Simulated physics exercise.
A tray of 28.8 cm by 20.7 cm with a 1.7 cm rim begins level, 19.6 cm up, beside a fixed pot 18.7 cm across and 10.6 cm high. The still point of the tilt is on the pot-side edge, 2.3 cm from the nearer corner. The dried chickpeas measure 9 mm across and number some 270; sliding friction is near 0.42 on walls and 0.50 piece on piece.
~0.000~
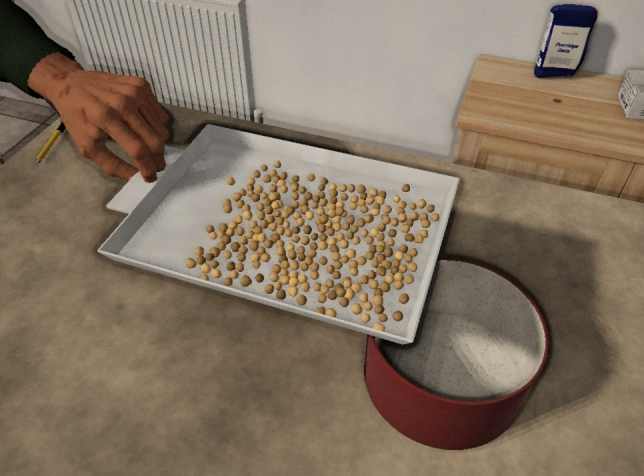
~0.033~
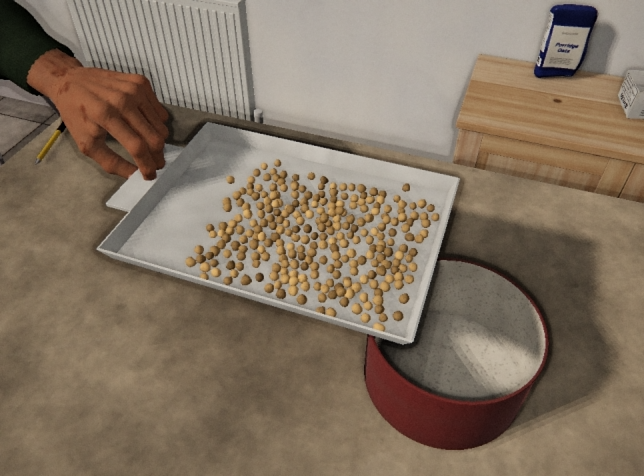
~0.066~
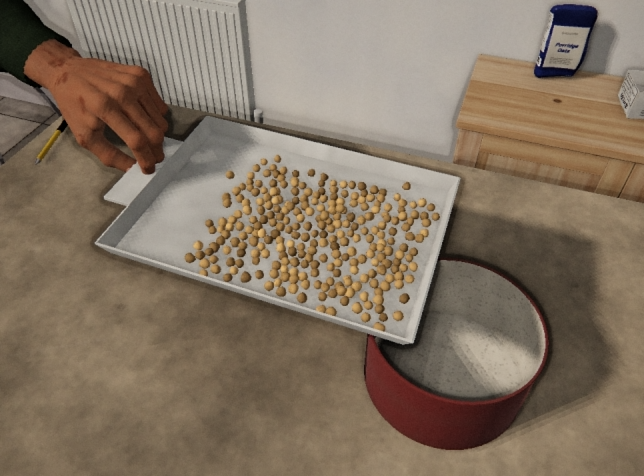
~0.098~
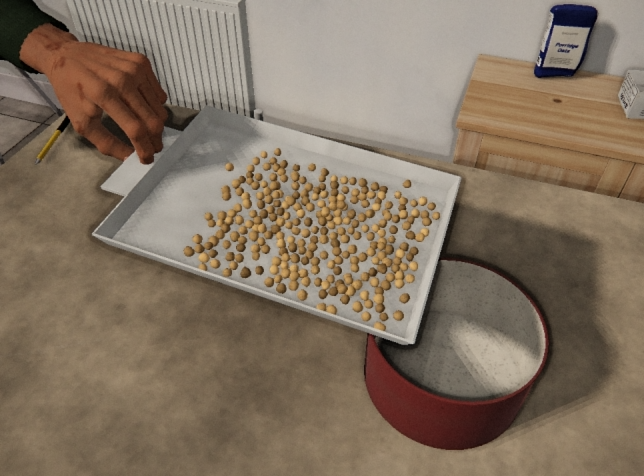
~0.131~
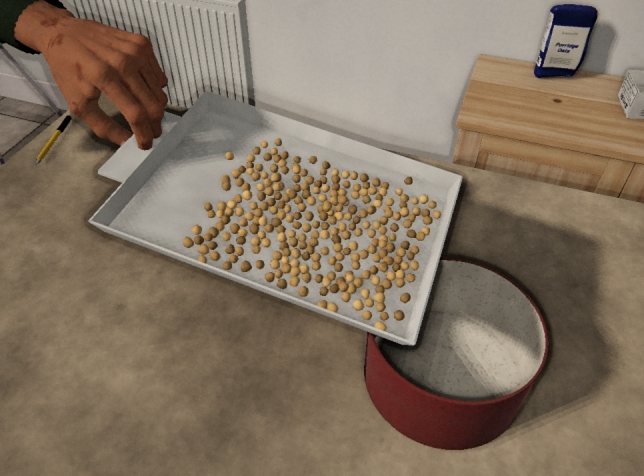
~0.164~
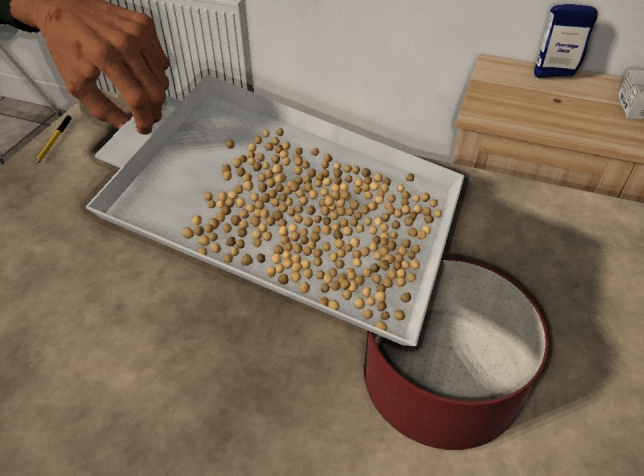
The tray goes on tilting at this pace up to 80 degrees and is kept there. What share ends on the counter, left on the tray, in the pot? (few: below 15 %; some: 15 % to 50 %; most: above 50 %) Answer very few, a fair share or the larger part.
Counter a fair share, tray very few, pot the larger part.
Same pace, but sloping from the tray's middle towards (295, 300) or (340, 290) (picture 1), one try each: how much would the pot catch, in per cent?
About 0 and 5 per cent.
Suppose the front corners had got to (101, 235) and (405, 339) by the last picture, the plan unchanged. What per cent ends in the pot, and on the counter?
Pot 0, counter 100.
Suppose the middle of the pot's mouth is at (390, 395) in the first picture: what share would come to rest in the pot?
About 55 per cent.
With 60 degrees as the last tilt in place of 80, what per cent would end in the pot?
In that case some 25 per cent.
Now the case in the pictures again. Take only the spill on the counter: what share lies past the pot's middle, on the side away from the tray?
Roughly 80 per cent.
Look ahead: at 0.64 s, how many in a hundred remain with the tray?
Some 95 per cent of the load.
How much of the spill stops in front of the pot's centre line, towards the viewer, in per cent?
About 100 per cent.
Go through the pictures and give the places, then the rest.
Tray tilt 0 degrees, front corners at (109, 247) and (405, 332); middle of the pieces at (315, 237); pot at (457, 323), in the first frame.
Tray tilt 1 degrees, front corners at (109, 245) and (405, 332); middle of the pieces at (315, 236), in the second frame.
Tray tilt 2 degrees, front corners at (107, 240) and (406, 332); middle of the pieces at (315, 233), in the third frame.
Tray tilt 5 degrees, front corners at (104, 231) and (407, 333), lowest corner right front; middle of the pieces at (315, 230), in the fourth frame.
Tray tilt 8 degrees, front corners at (101, 218) and (408, 333), lowest corner right front; middle of the pieces at (316, 224), in the fifth frame.
Tray tilt 12 degrees, front corners at (99, 205) and (409, 334), lowest corner right front; middle of the pieces at (318, 219); pot at (457, 323). The tray's pace is about 120 degrees a second, in the sixth frame.
After 0.45 s, tilt 46 degrees; the tray holds 100 %, the pot 0 %.
After 0.64 s, tilt 69 degrees; the tray holds 95 %, the pot 0 %.
Then, at 0.94 s, tilt 80 degrees; the tray holds 15 %, the pot 40 %.
In the end, at 1.9 s, counter 35 %, tray 0 %, pot 65 %.
